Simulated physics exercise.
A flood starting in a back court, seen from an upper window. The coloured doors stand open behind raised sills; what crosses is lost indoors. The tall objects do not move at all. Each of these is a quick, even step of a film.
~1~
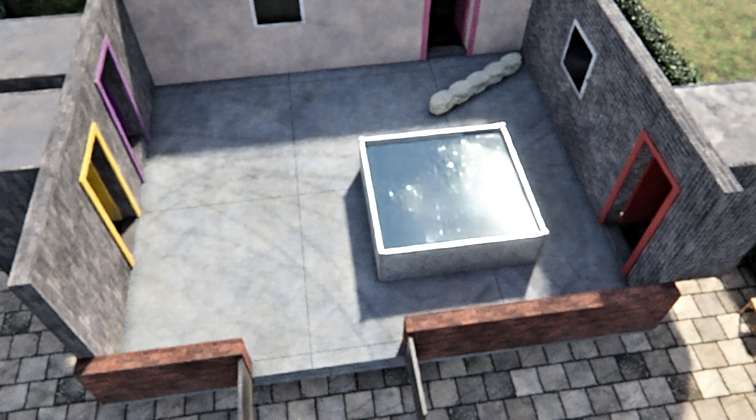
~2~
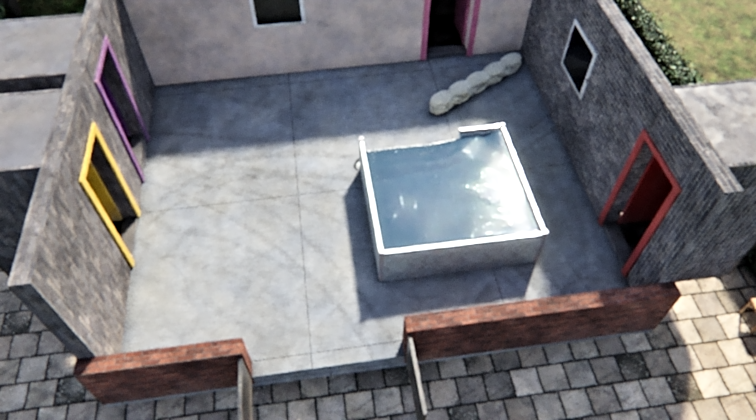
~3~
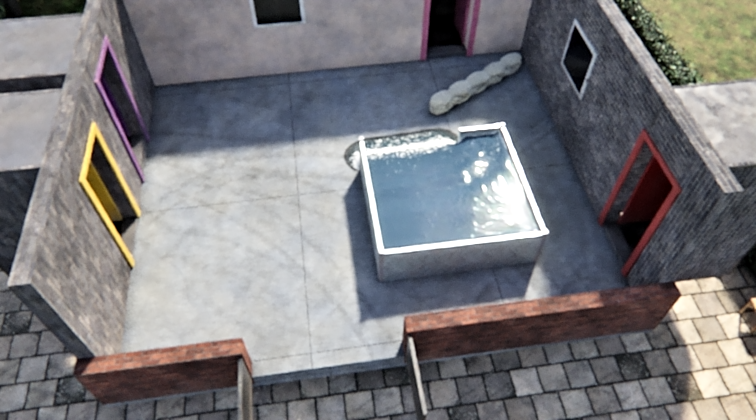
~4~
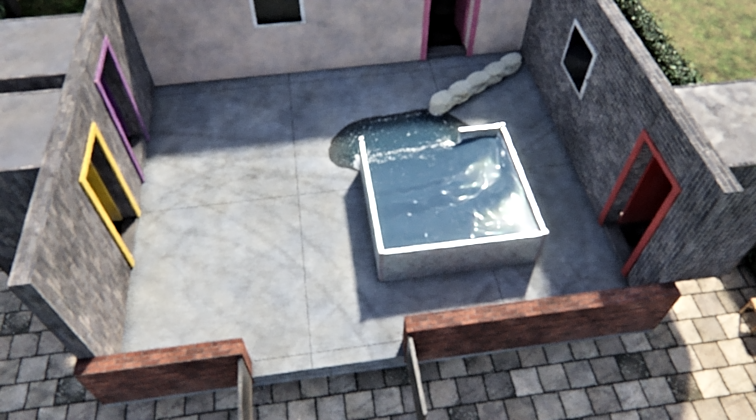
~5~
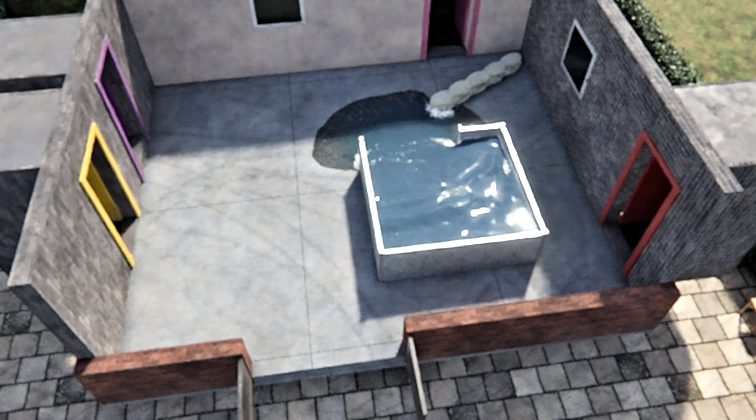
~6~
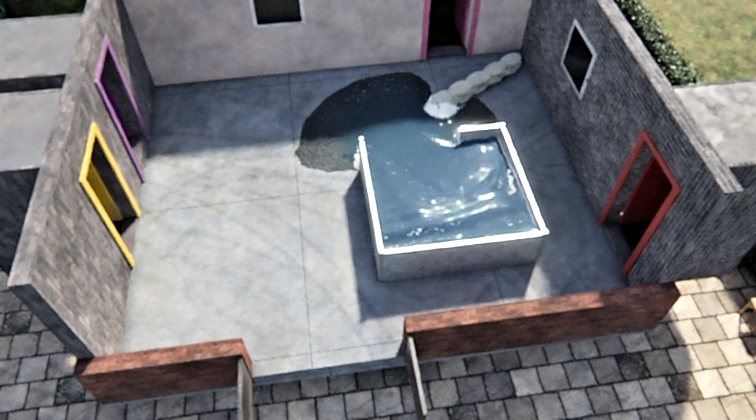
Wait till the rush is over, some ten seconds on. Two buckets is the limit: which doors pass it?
Result: The red door respects the limit for sure, the purple door respects the limit for sure, the pink door breaks the limit for sure, the yellow door breaks the limit for sure.
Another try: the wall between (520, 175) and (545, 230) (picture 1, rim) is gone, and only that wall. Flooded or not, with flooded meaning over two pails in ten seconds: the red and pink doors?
Red door: Above the limit; pink door: Below the limit.
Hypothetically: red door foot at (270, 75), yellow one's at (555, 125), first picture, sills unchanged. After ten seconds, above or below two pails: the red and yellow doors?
Well, the red door beats the threshold, but the yellow door beats the threshold.
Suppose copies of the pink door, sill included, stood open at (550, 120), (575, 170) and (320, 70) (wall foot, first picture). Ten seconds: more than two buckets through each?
In order: Falls short, falls short, exceeds it.
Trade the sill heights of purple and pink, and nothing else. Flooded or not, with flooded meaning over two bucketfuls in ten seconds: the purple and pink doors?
As I read it, the purple one ends up above while the pink one remains below.
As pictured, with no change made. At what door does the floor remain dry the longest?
That is the red one.
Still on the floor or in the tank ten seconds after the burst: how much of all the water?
About 90 %.
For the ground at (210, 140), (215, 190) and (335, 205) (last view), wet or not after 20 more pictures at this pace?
Result, in the order given: Wetted / not wetted / not wetted.
A moment on, water covers 25 % of the floor; the red door not reached, the purple door not reached, the pink door wet at the sill, nothing in, the yellow door not reached.
Next, water covers 35 % of the floor; the red door not reached, the purple door not reached, the pink door under two buckets in, the yellow door not reached.
Then, water covers 45 % of the floor; the red door not reached, the purple door wet at the sill, nothing in, the pink door under two buckets in, the yellow door not reached.
Later, water covers 80 % of the floor; the red door wet at the sill, nothing in, the purple door wet at the sill, nothing in, the pink door over two buckets in, the yellow door under two buckets in.
In the end, water covers 90 % of the floor; the red door under two buckets in, the purple door wet at the sill, nothing in, the pink door over two buckets in, the yellow door over two buckets in.
